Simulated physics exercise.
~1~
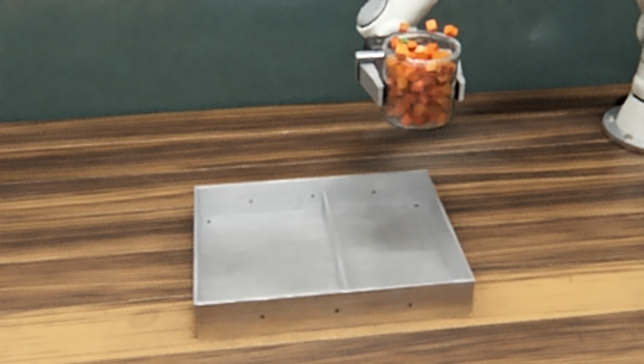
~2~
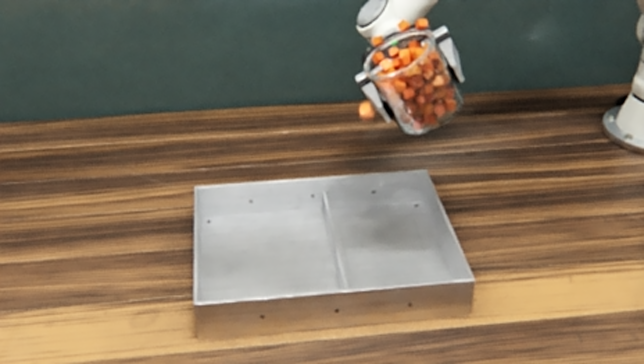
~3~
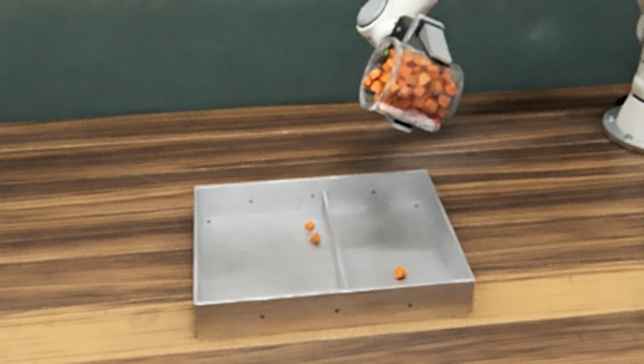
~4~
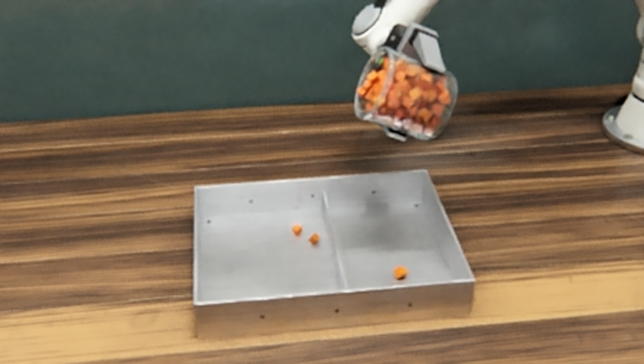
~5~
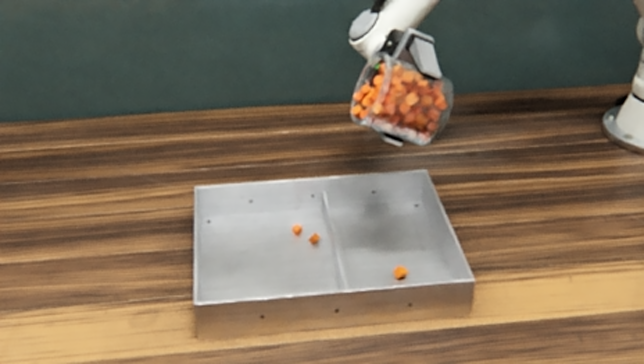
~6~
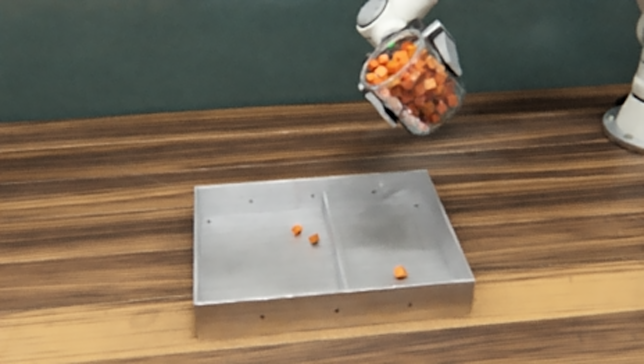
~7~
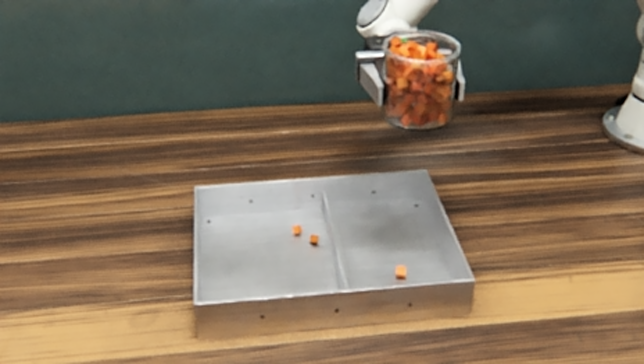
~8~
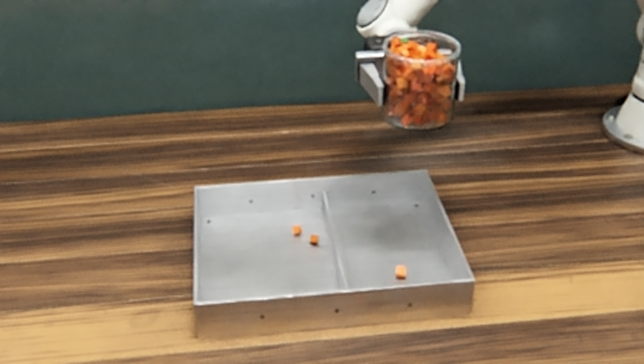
A robot arm holding a clear tumbler full of orange vegetable dice tips it over a divided metal tray, spilling only a few pieces, then turns it back upright and holds still, with three dice in the tray and the tumbler still nearly full.
